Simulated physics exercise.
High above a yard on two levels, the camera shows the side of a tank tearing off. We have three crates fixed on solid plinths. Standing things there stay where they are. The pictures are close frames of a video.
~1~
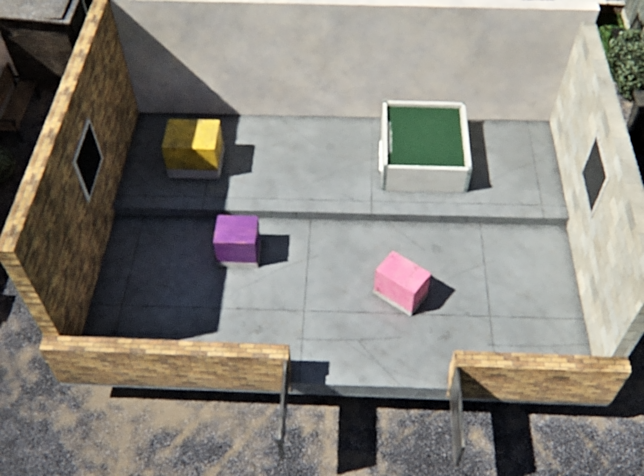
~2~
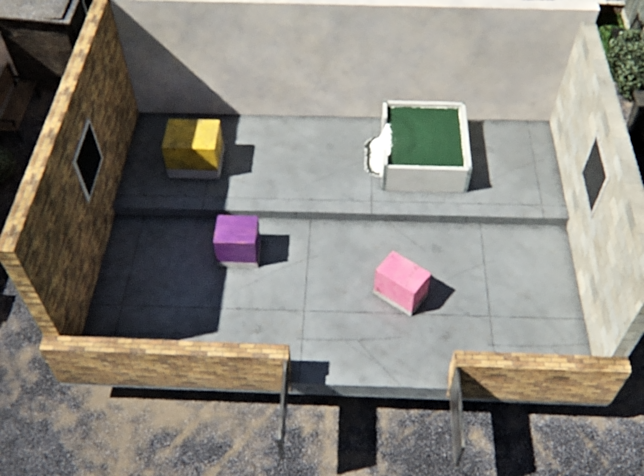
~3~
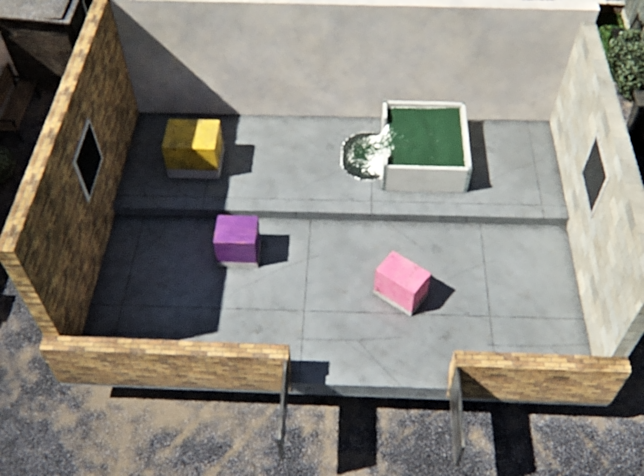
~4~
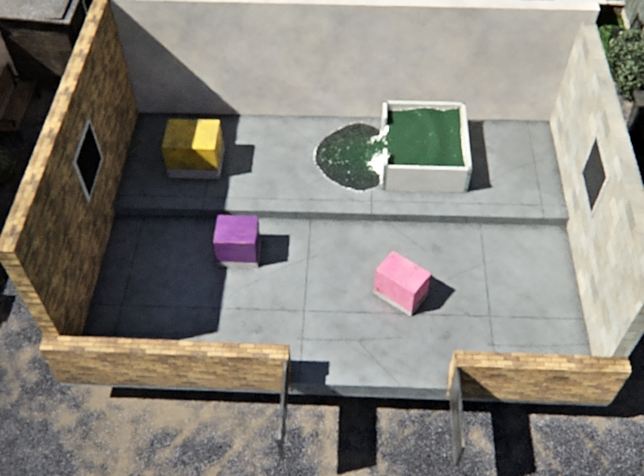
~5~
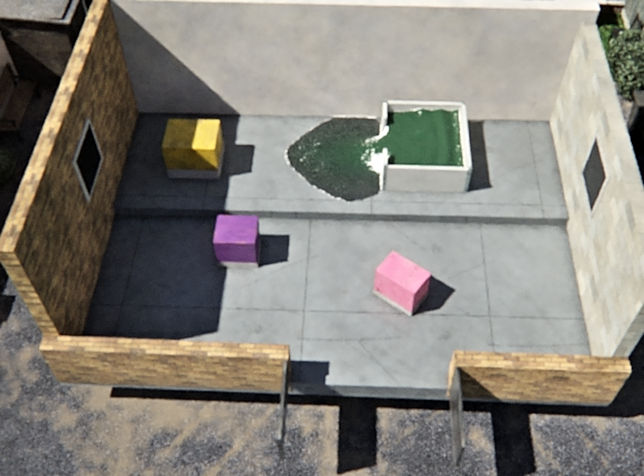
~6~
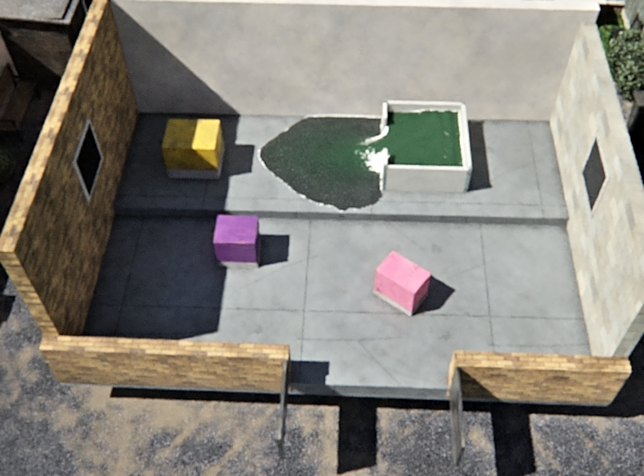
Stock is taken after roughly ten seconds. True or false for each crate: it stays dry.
Pink crate: True, it stays dry; purple crate: True, it stays dry; yellow crate: True, it stays dry.
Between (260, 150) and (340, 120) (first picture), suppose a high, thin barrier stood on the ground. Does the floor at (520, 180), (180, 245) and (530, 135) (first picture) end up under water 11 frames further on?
One by one: Spared, soaked, spared.
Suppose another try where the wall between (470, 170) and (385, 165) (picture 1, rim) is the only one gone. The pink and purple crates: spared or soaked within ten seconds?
Note: Pink crate is overtopped; purple crate is left dry.
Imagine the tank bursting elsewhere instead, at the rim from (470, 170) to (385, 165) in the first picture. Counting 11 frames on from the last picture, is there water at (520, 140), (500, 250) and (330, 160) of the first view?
Going through them in turn: Still unsoaked, then reached by the flood, then still unsoaked.
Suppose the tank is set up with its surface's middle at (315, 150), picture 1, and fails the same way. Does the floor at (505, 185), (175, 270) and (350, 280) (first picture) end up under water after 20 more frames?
Taking the three spots in order: Bare, swamped, bare.
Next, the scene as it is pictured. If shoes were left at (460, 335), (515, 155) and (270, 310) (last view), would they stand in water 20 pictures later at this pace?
Going through them one by one, the first is spared, the second spared and the third waterlogged.
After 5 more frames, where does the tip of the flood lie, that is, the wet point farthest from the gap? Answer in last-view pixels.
Point: (179, 140) in the last picture's pixels.
A moment on, water covers 20 % of the floor; the pink crate not reached, the purple crate not reached, the yellow crate water round its plinth.
Next, water covers 30 % of the floor; the pink crate not reached, the purple crate water round its plinth, the yellow crate water round its plinth.
Then, water covers 40 % of the floor; the pink crate not reached, the purple crate water round its plinth, the yellow crate water round its plinth.
Later, water covers 45 % of the floor; the pink crate not reached, the purple crate water round its plinth, the yellow crate water round its plinth.
In the end, water covers 60 % of the floor; the pink crate stayed above the water, the purple crate stayed above the water, the yellow crate stayed above the water.
